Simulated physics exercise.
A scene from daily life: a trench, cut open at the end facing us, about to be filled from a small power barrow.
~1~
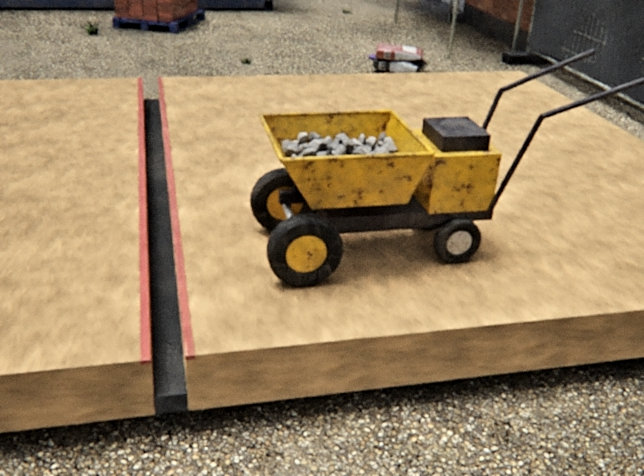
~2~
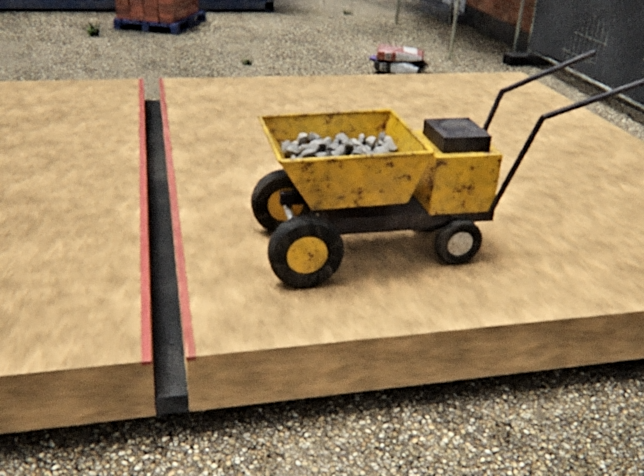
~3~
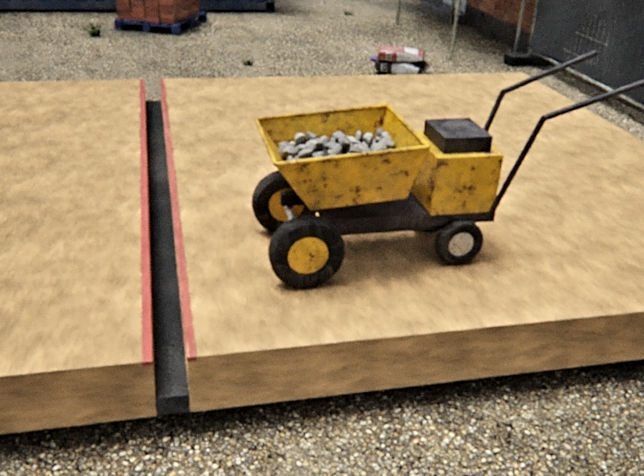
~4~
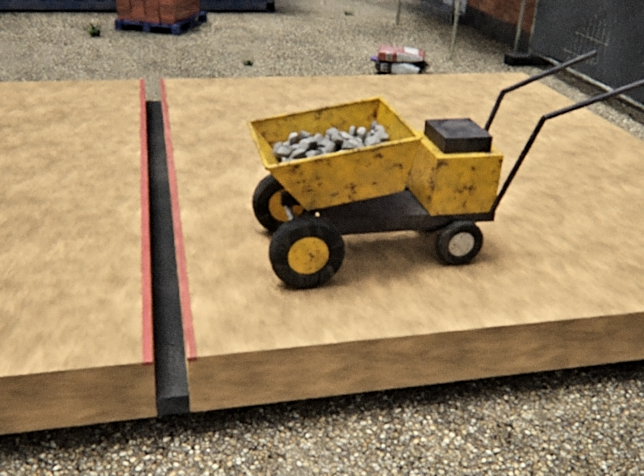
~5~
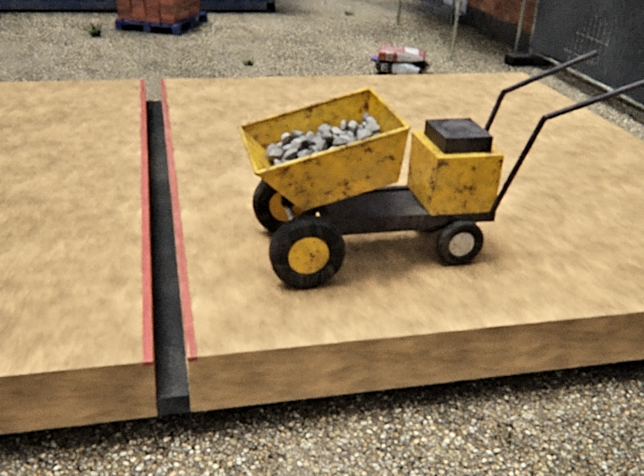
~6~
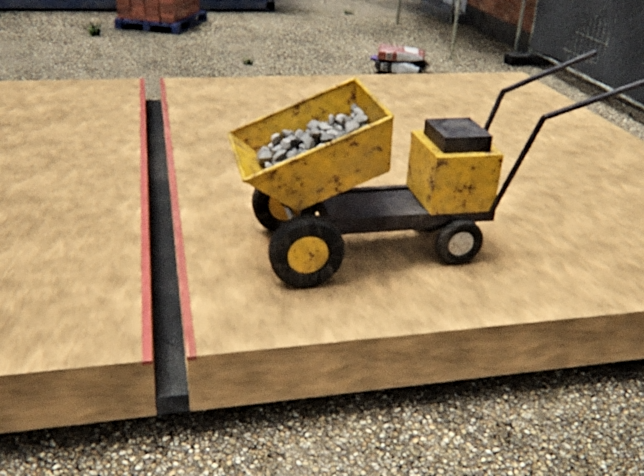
The yellow skip of a small wheeled barrow, loaded with grey broken stones, starts out level beside a narrow, dark trench edged with red strips. It tips slowly to the left, its back end rising from the black frame and the stones slanting with it, while the wheels stay put.
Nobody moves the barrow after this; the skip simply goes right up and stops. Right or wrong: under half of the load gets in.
Wrong.
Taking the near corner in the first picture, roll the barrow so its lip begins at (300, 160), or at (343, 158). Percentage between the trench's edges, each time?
Around 50 % the first time and around 20 % the second.
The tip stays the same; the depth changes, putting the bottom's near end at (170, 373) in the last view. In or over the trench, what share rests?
Something close to 40 per cent.
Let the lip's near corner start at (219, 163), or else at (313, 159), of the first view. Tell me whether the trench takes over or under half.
A minority / a minority.
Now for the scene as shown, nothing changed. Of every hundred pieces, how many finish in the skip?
Some 0 per cent.
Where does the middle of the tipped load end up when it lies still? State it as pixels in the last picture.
Around (167, 268).
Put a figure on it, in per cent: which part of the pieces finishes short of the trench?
Share of load: Near 20 %.
Just after the last frame, skip tipped steeply; every one in the skip.
A moment on, skip tipped right over; the larger part in the skip; about a tenth short of the trench; about a tenth in or heaped over the trench.
Further on, skip tipped right over; roughly a third in the skip; about a tenth short of the trench; roughly half in or heaped over the trench; about a tenth beyond it.
When it is over, skip tipped right over; just a few in the skip; roughly a quarter short of the trench; roughly two thirds in or heaped over the trench; about a tenth beyond it.
